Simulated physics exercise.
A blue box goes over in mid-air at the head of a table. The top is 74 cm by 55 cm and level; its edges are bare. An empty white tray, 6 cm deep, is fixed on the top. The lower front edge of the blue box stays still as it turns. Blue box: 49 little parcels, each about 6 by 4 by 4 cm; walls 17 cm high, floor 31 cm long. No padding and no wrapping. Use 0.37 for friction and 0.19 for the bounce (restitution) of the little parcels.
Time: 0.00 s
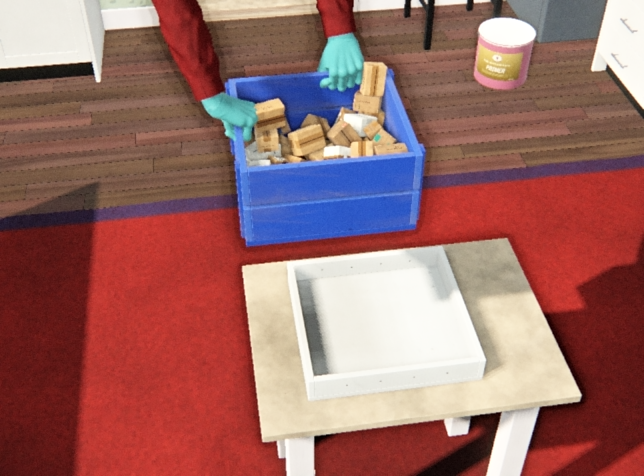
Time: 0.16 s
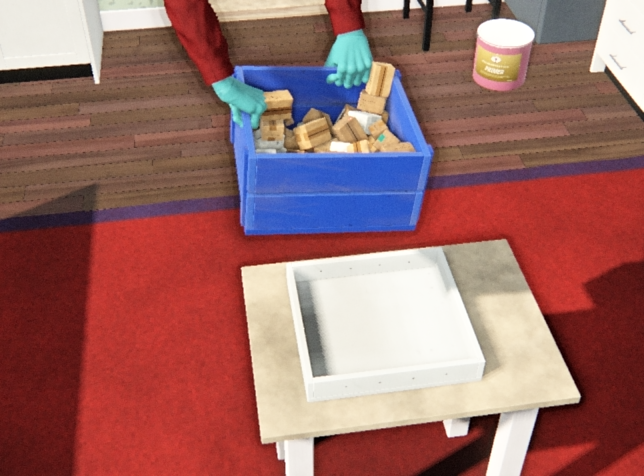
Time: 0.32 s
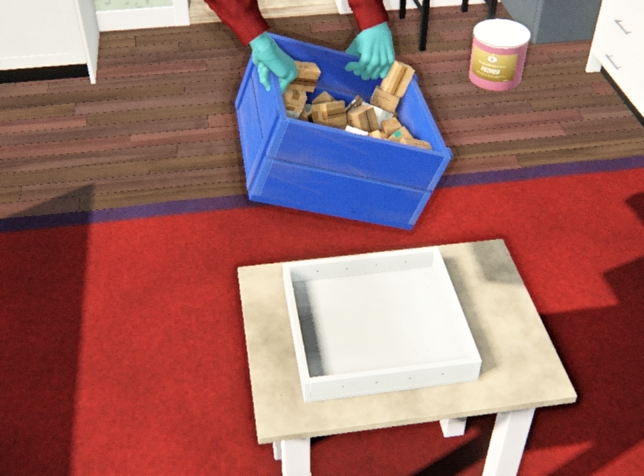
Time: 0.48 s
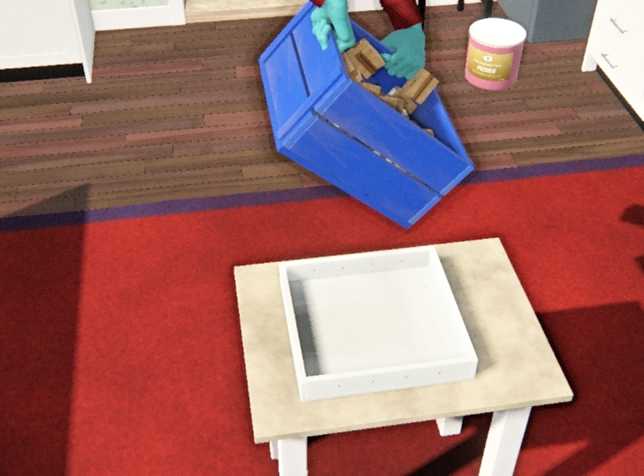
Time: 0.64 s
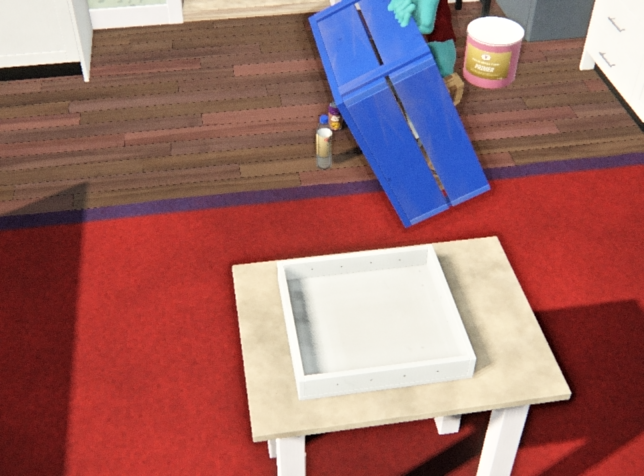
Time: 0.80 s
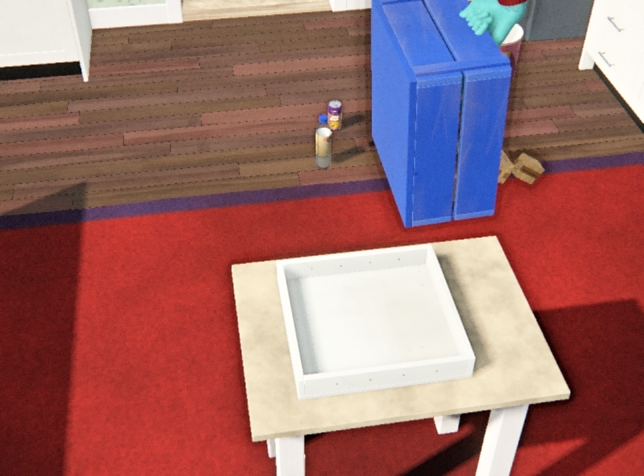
In a room with a dark wooden floor and a red carpet, seen from above, a shallow white tray rests on a pale-topped table near the front. Behind it, teal-gloved hands in red sleeves hold a blue box of small brown parcels, near a pink tub. The hands tilt the box rightward onto its side, revealing small containers behind and parcels at its right, while the camera shifts slightly.
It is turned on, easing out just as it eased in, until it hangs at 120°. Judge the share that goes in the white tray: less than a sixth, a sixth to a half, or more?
The count ends beneath a sixth.
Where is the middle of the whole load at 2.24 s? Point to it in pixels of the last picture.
Roughly at pixel (510, 459).
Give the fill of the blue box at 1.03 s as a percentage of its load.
Some 75 per cent.
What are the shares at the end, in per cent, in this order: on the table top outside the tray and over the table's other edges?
Around 40 per cent and 10 per cent, in that order.
After 1.03 s, tilt 112°; 37 still in the blue box, 1 over the right end of the table and 11 in the air.
After 1.32 s, tilt 120°; 10 still in the blue box, 21 on the table top outside the tray, 6 over the right end of the table and 12 in the air.
After 1.72 s, tilt 120°; 30 on the table top outside the tray and 19 over the right end of the table.
When it is over (at 2.24 s), 20 on the table top outside the tray, 25 over the right end of the table and 4 over the table's other edges. Asked share, 0 of 49, 0 per cent.
